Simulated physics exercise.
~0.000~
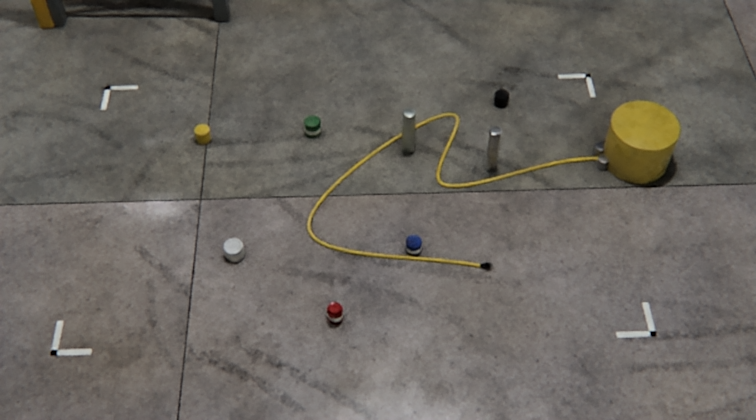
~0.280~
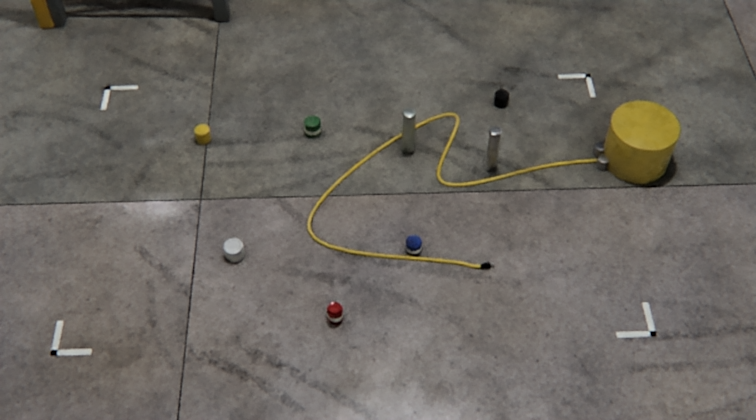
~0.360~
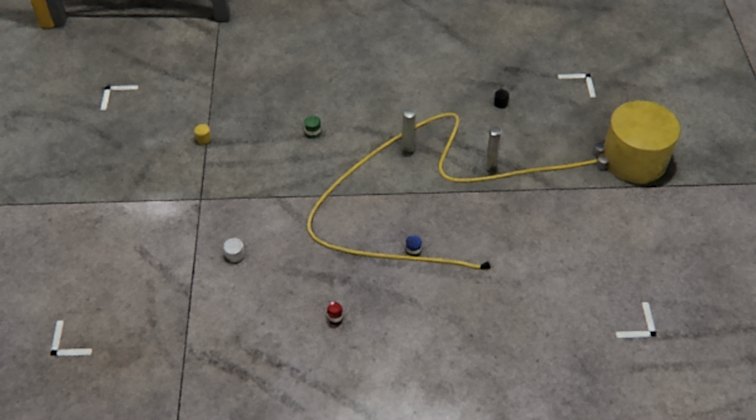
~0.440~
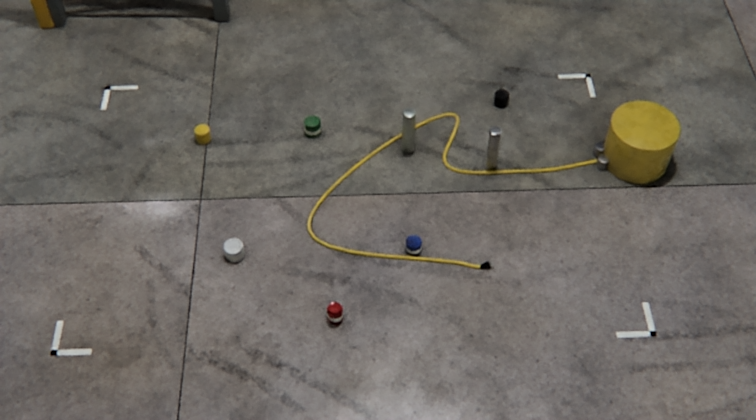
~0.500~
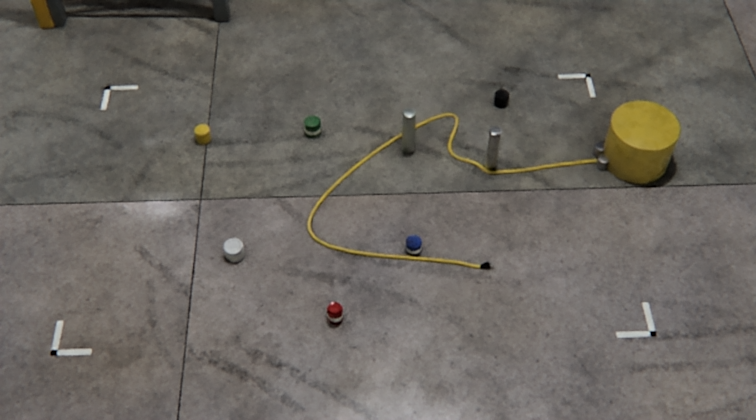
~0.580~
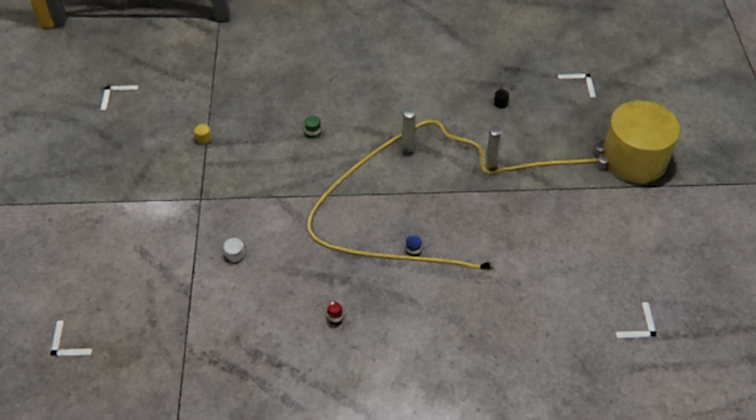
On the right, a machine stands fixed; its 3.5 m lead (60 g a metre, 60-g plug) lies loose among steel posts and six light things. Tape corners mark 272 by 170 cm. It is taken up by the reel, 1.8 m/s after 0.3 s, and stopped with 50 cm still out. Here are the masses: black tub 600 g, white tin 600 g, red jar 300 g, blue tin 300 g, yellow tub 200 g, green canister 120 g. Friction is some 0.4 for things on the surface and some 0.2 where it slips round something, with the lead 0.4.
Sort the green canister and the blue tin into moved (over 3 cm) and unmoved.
Sorted: Green canister unmoved, blue tin moved.
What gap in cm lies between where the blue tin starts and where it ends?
For the blue tin, it's 10 cm.
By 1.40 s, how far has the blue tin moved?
Roughly: Blue tin 10 cm.
At 1.0 s, plug at (481, 265); nothing else has moved.
At 1.4 s, plug at (342, 178); blue tin 10 cm off its start.
At 1.8 s, plug at (493, 172); blue tin 10 cm off its start at (430, 232), black tub 3 cm off its start at (508, 93).
At 2.2 s, plug at (623, 126); blue tin 10 cm off its start, black tub 3 cm off its start.
At 3.0 s, plug at (664, 152); blue tin 10 cm off its start at (430, 232), green canister 0 cm off its start at (312, 121), black tub 3 cm off its start at (508, 93).
